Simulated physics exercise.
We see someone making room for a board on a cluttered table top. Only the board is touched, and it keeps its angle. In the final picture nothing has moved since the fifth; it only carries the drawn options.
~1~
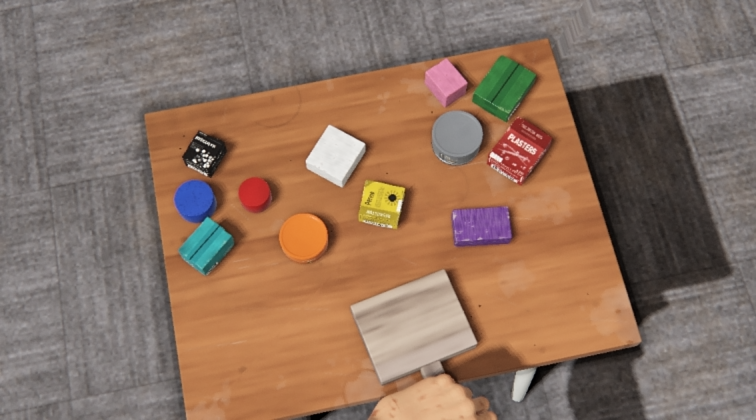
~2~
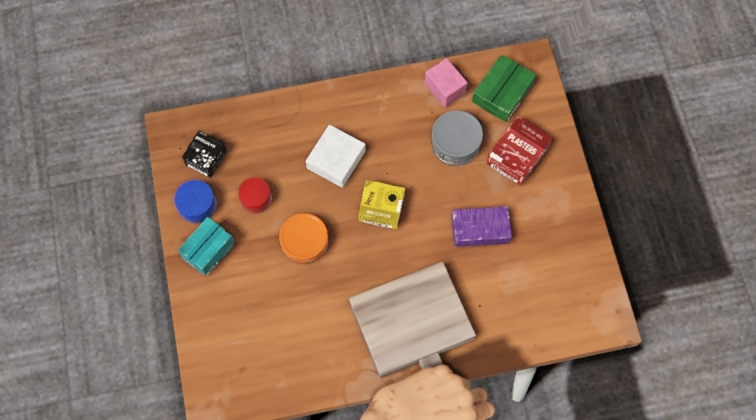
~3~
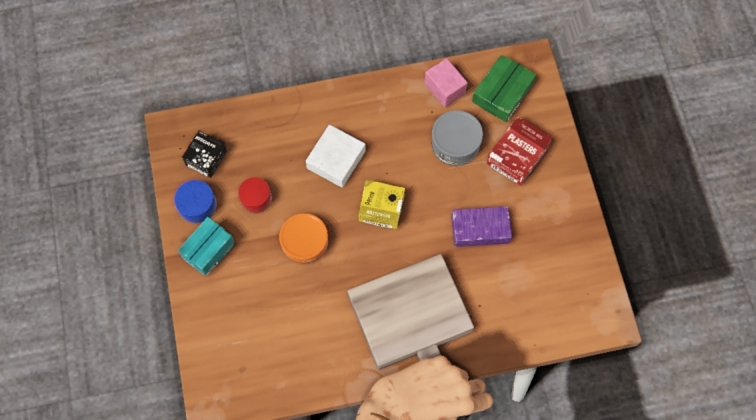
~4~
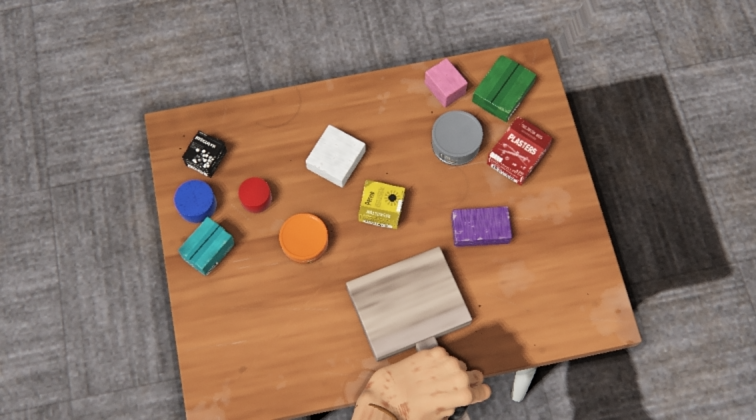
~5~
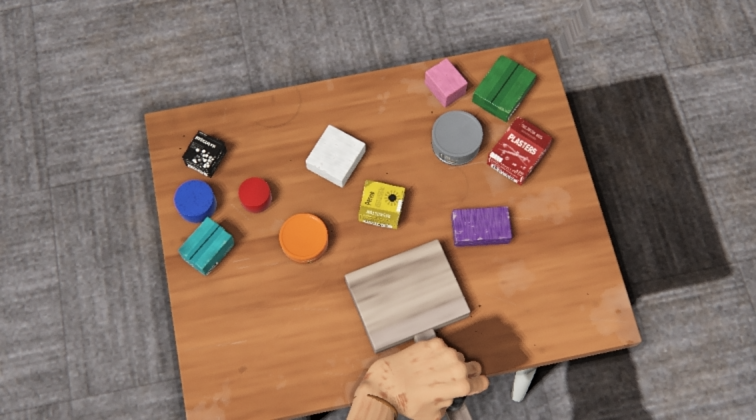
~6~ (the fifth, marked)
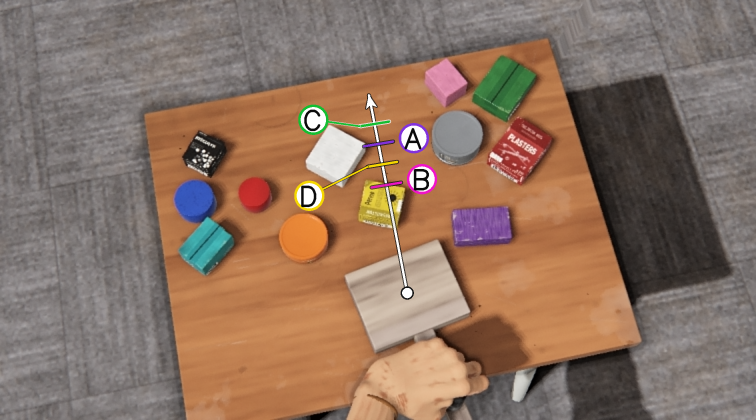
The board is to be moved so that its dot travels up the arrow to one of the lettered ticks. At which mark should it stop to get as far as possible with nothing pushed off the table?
The farthest safe stop is C.
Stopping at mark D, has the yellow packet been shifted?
By then, yes.
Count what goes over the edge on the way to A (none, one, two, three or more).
In all, none.
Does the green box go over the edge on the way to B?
No.
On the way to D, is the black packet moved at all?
No.
On the marked copy, A at (378, 144); B at (386, 185); C at (374, 124); D at (382, 164); the arrow from (407, 293) to (369, 95); the white dot at (407, 293).
Taking C. A third of the way, board (395, 232); white block (332, 155); yellow packet (367, 183).
Two thirds of the way, board (383, 171); white block (311, 125); yellow packet (356, 124).
When it is over, board (374, 128); yellow packet (349, 82); white block (293, 105); nothing has fallen.
As for the rest, A is safe but short; B is safe but short; D is safe but short.
